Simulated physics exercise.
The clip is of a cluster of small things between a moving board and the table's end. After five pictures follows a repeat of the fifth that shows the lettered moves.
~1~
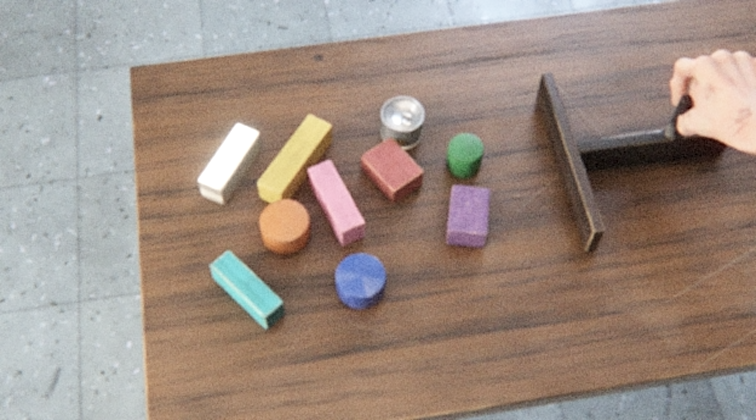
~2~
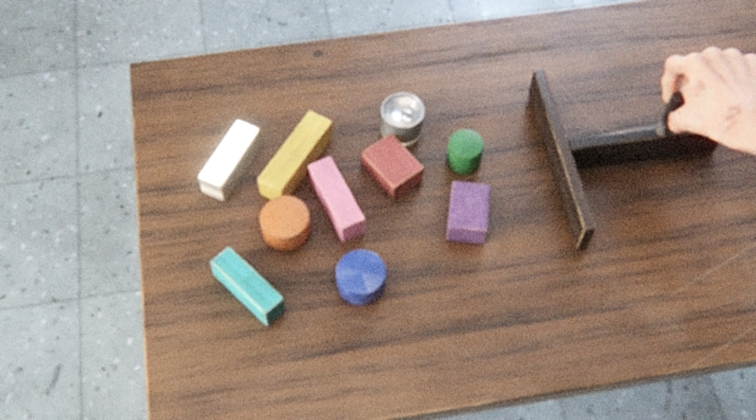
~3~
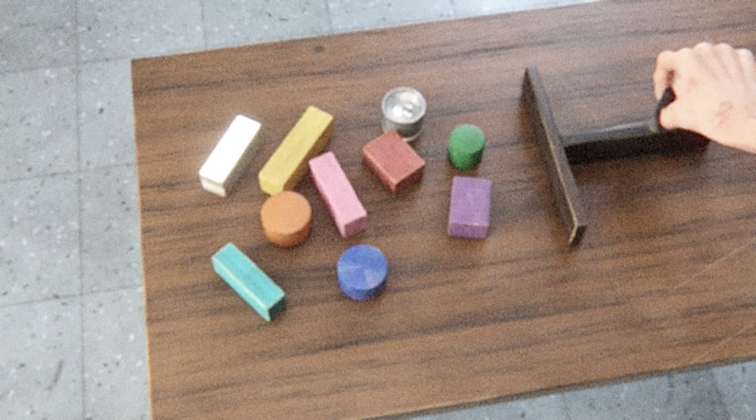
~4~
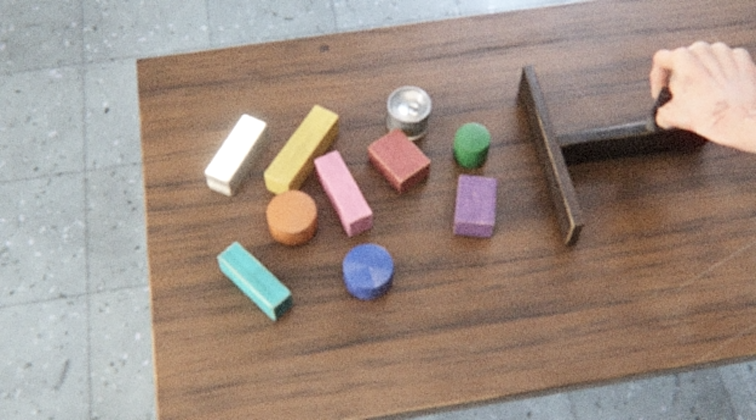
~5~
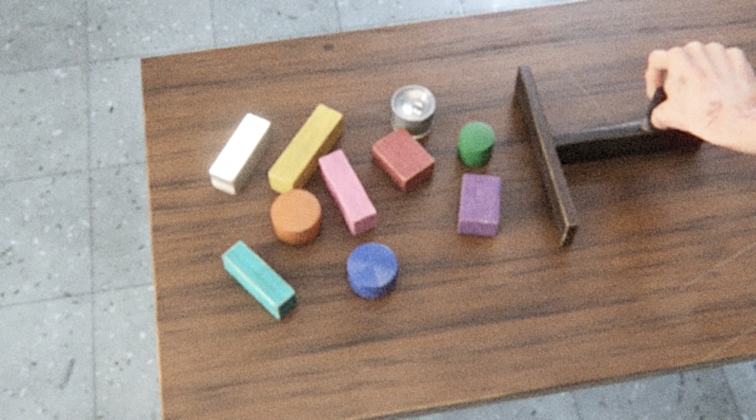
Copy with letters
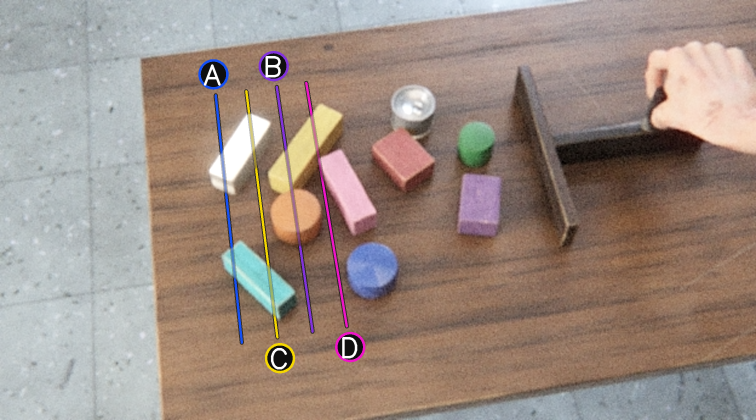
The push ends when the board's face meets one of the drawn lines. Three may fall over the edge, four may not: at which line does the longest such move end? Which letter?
Stop at A.
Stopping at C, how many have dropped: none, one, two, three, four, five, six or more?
The count is none.
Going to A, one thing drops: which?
The white stick goes over.
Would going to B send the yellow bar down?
By then, no.
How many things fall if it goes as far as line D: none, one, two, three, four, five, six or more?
The count is none.
On the marked copy, A at (228, 210); B at (293, 200); C at (261, 205); D at (325, 196).
With A. Early on, board (434, 157); grey tin (392, 115); purple block (417, 216).
Further on, board (319, 174); white stick (198, 148); orange tin (227, 250).
At the end, board (228, 187); white stick over the edge; yellow bar (145, 151); one fallen.
As for the rest, B is within the limit but short; C is within the limit but short; D is within the limit but short.
